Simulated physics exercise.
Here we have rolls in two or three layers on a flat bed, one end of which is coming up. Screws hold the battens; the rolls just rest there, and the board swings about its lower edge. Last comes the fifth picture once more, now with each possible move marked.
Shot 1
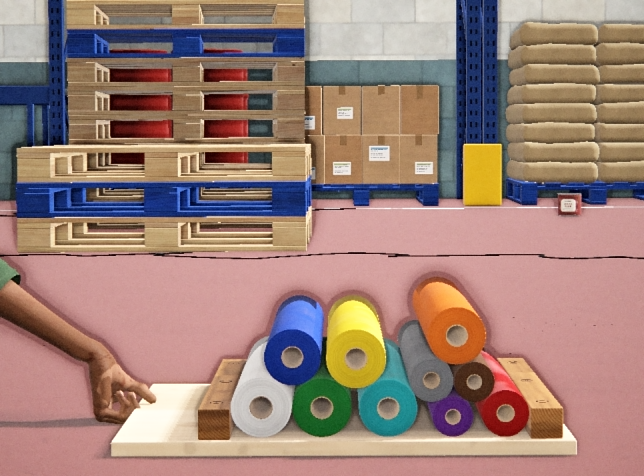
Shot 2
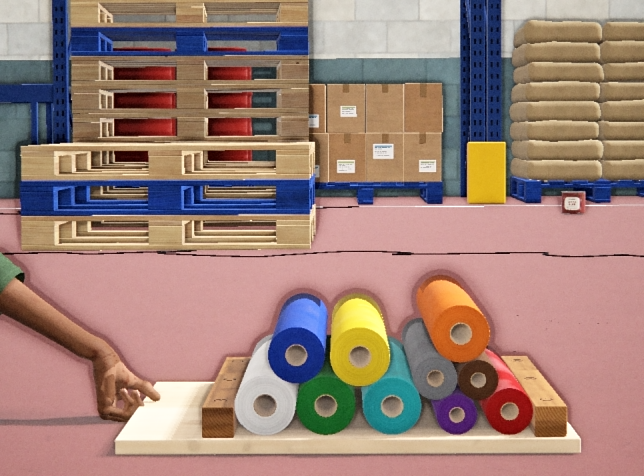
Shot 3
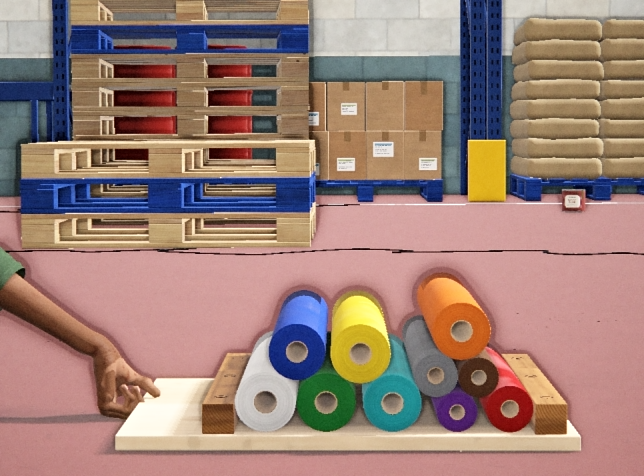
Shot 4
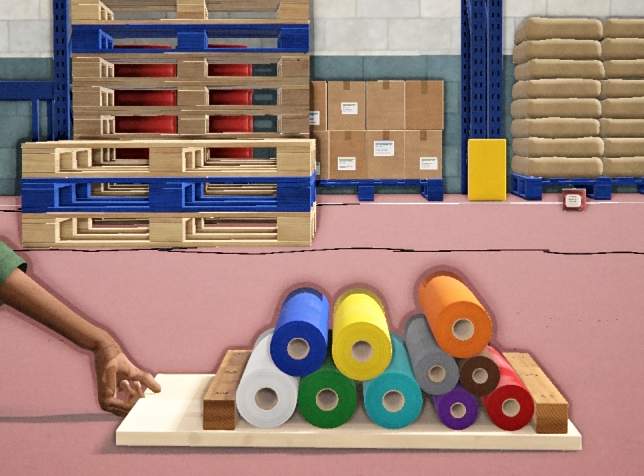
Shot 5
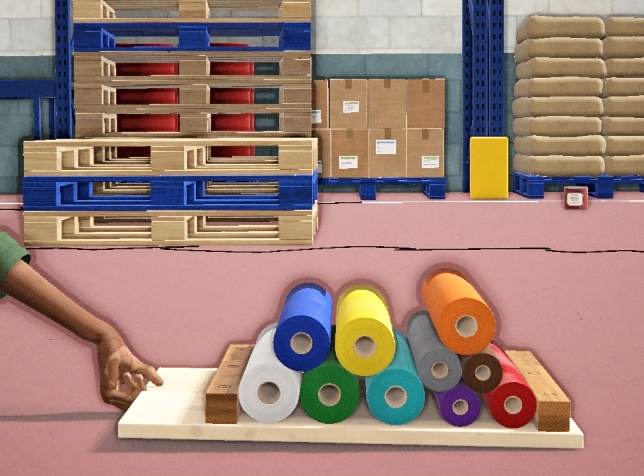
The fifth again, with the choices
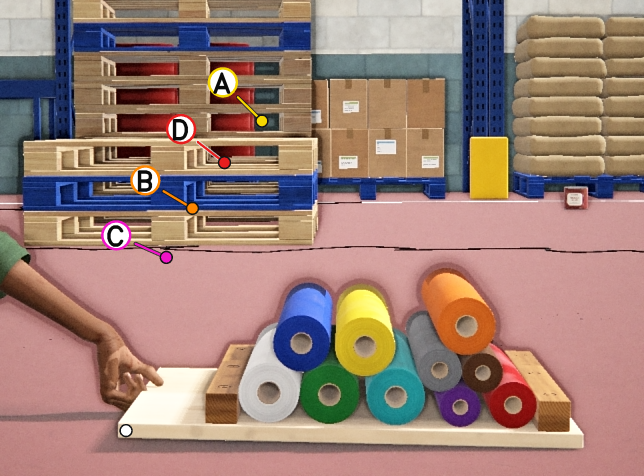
A hand rested its fingers on the left end of a pale board stacked with colourful rolls between wooden blocks, and the whole view shifted very slightly while the rolls kept their places.
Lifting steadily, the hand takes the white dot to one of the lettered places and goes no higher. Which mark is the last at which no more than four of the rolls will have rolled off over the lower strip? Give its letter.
No higher than C.
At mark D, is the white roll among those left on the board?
Yes, with D.
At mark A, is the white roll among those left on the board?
The white roll: Yes.
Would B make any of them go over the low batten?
At B: Yes.
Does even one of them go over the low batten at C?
Yes.
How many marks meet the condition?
One of them.
On the marked copy, A at (262, 121); B at (192, 209); C at (166, 257); D at (224, 162); the white dot at (126, 431).
Following C. Soon after the start, board at 15°.
Later, board at 24°.
In the end, board at 24°, two over the low batten (brown, orange).
As for the rest, A five over the low batten; B five over the low batten; D five over the low batten.
